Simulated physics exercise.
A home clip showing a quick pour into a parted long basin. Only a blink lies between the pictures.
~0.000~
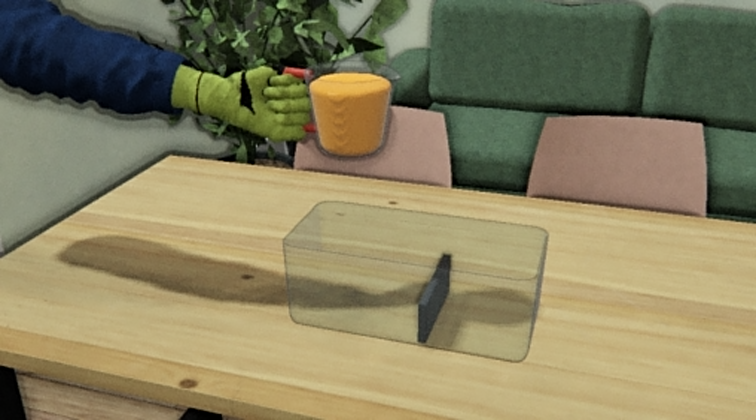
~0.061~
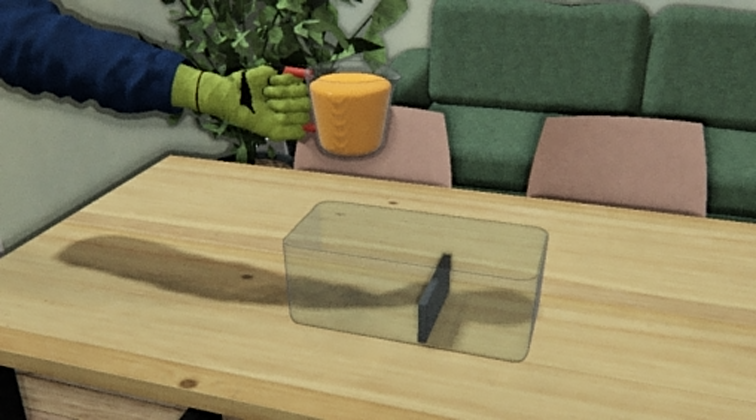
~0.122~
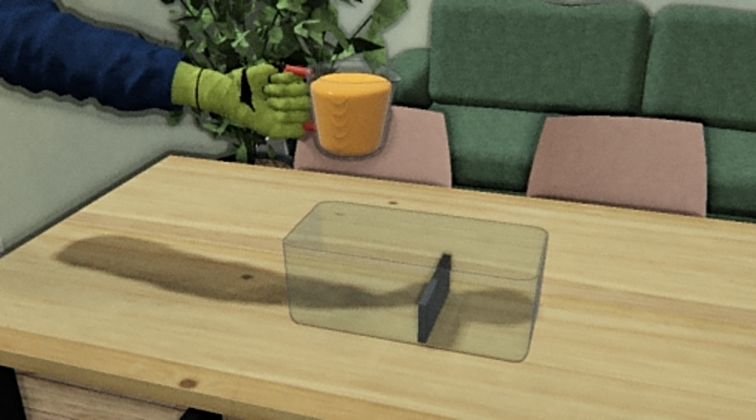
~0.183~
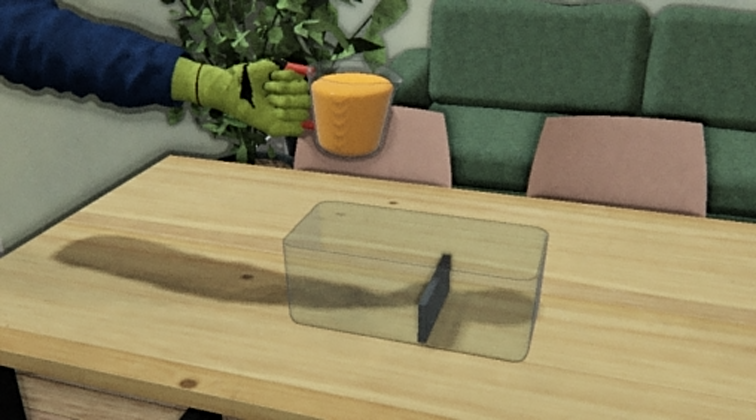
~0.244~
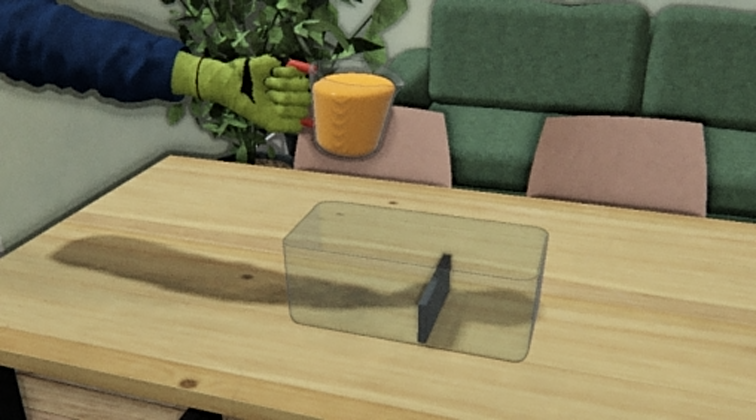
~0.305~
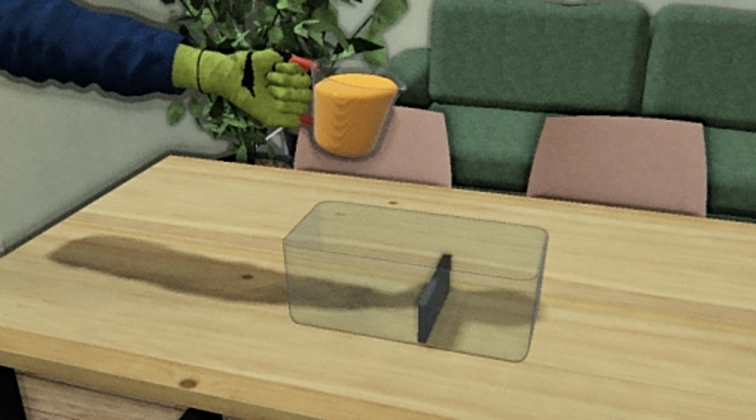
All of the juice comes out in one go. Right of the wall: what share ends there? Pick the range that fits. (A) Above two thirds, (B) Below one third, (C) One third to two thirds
A, above two thirds.
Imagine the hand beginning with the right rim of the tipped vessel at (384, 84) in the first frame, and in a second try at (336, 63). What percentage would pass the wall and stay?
First about 50, then 5 per cent.
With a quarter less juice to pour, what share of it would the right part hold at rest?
Near 75 %.
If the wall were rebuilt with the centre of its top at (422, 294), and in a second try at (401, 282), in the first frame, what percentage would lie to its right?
Respectively 90 and 95 per cent, approximately.
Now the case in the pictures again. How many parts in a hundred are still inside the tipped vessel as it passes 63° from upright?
It still holds around 70 per cent there.
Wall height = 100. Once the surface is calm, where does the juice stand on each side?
Close to 10 for the left and 40 for the right.
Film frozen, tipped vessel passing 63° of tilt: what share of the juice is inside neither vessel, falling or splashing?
I'd put it at roughly 20 percent of it.
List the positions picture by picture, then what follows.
In the first picture, it leans 0°; its right rim is at (400, 77); the juice meets the walls at (314, 79) and (391, 85); the long basin's rim runs from (302, 222) to (543, 255); the wall's top is at (436, 279).
In the second picture, it leans 0°; its right rim is at (401, 77); the juice meets the walls at (314, 80) and (392, 86).
In the third picture, it leans 2°; its right rim is at (402, 78); the juice meets the walls at (316, 79) and (392, 87).
In the fourth picture, it leans 4°; its right rim is at (403, 81); the juice meets the walls at (316, 79) and (393, 87).
In the fifth picture, it leans 7°; its right rim is at (405, 84); the juice meets the walls at (319, 80) and (396, 88).
In the sixth picture, it leans 11°; its right rim is at (407, 88); the juice meets the walls at (319, 81) and (399, 88).
After 0.81 s the tilt is 63° and 69 per cent is still to pour, 0 is left of the wall and 9 right of it.
After 1.18 s the tilt is 100° and 11 per cent is still to pour, 3 is left of the wall and 69 right of it.
After 1.56 s the tilt is 111° and 0 per cent is still to pour, 19 is left of the wall and 79 right of it.
After 1.98 s the tilt is 111° and 0 per cent is still to pour, 19 is left of the wall and 79 right of it.
In the end 19 per cent lies left of the wall, 80 right of it and 1 outside.
